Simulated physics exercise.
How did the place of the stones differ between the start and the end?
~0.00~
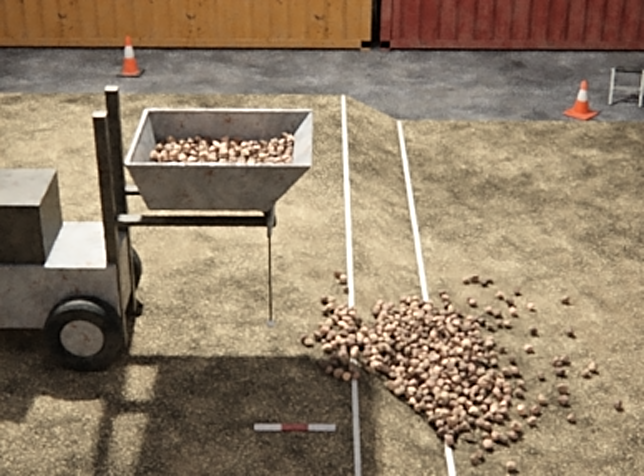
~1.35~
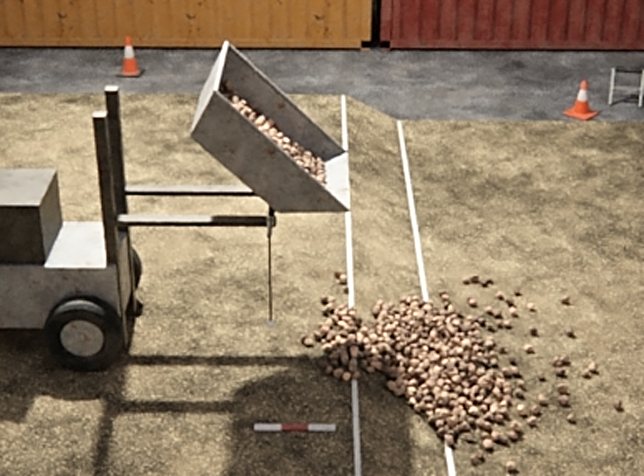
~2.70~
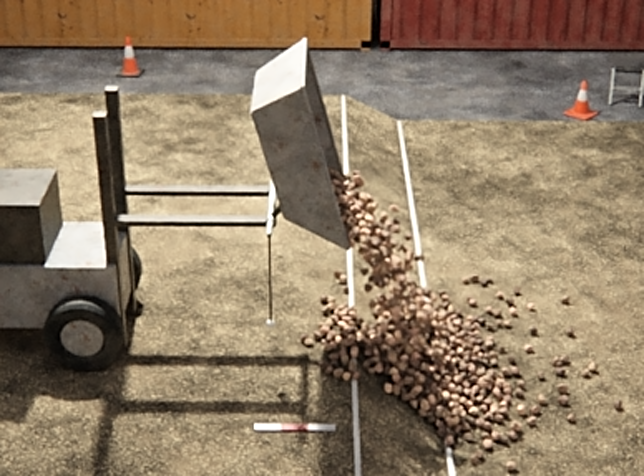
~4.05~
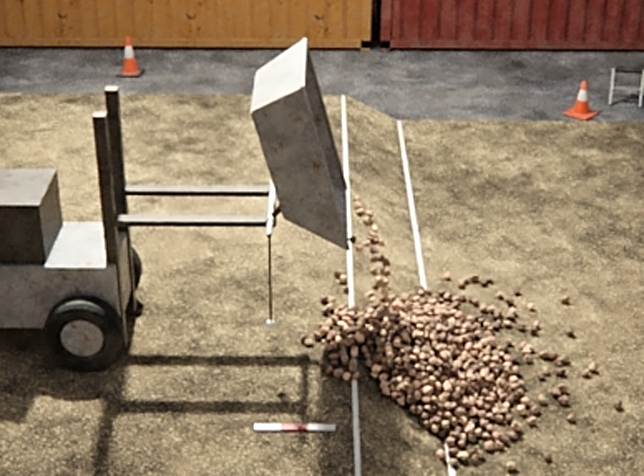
At the start, some stones were up in the skip and the rest lay in a loose heap below. By the end, the stones from the skip had moved down and to the right, joining the heap around the white lines.
